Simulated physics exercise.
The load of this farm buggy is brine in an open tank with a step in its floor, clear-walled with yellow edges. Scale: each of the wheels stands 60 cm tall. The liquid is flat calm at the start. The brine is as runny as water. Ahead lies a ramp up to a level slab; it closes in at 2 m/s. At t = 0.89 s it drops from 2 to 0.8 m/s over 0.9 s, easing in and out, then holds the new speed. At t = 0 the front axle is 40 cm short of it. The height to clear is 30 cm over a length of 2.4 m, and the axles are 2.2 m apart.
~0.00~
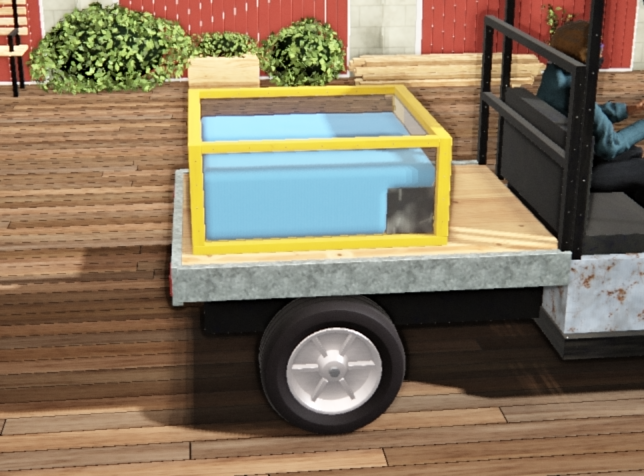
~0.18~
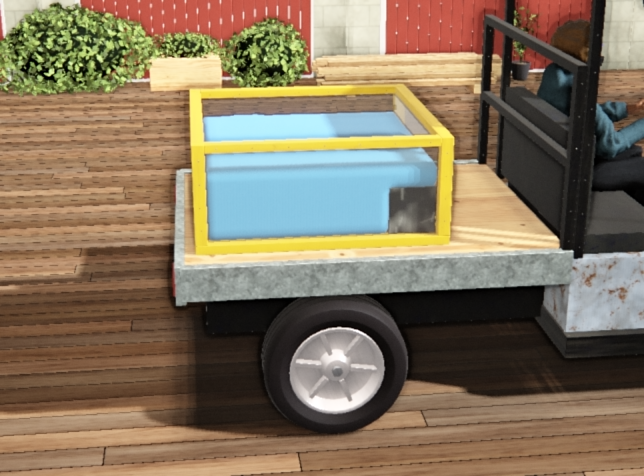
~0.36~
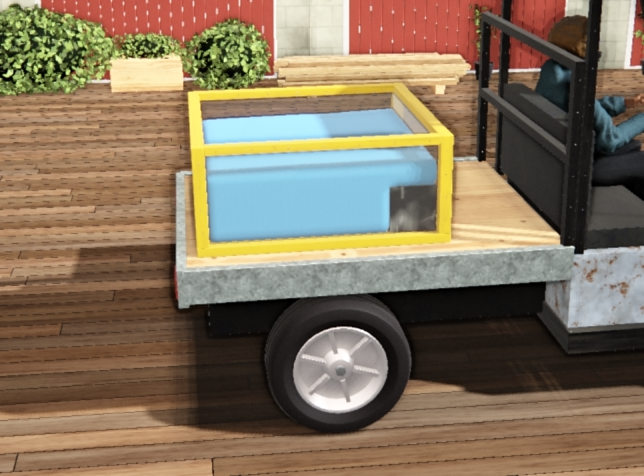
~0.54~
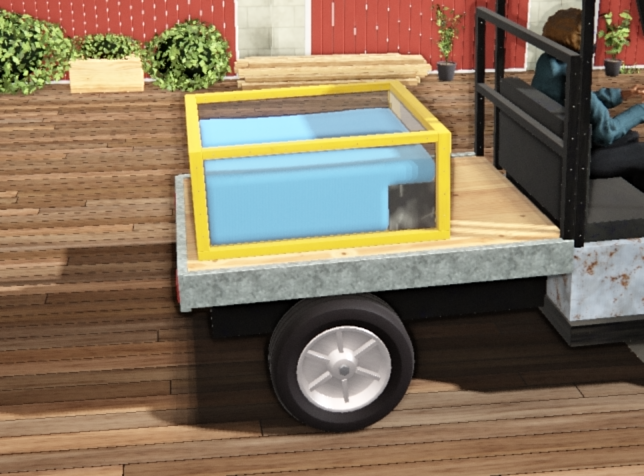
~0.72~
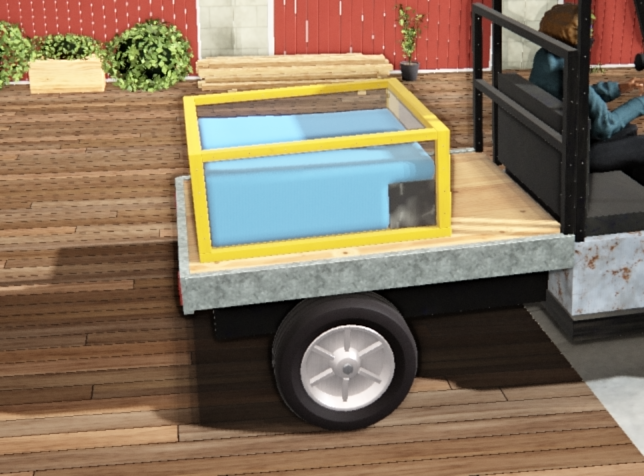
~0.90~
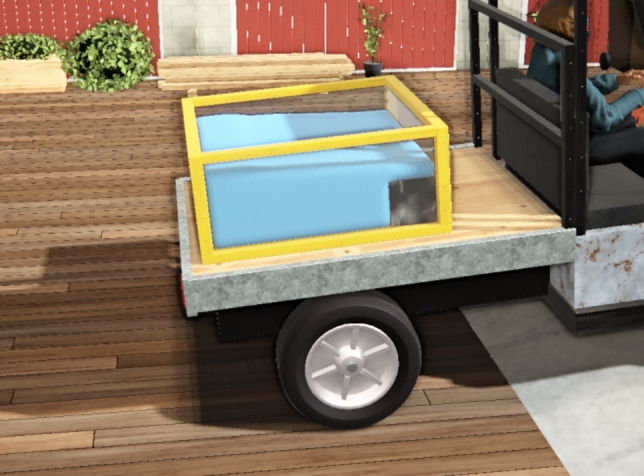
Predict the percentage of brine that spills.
It loses close to 0 per cent.
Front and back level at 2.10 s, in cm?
About 26 cm in front and 38 cm behind.
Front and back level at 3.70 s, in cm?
Front 24 cm, back 32 cm.
After 2.10 s it stands 38 cm high behind and 26 cm in front; all of it is still inside.
After 3.70 s it stands 32 cm high behind and 25 cm in front; all of it is still inside.
After 5.50 s it stands 30 cm high behind and 28 cm in front; all of it is still inside.
After 7.99 s all of it is still inside.
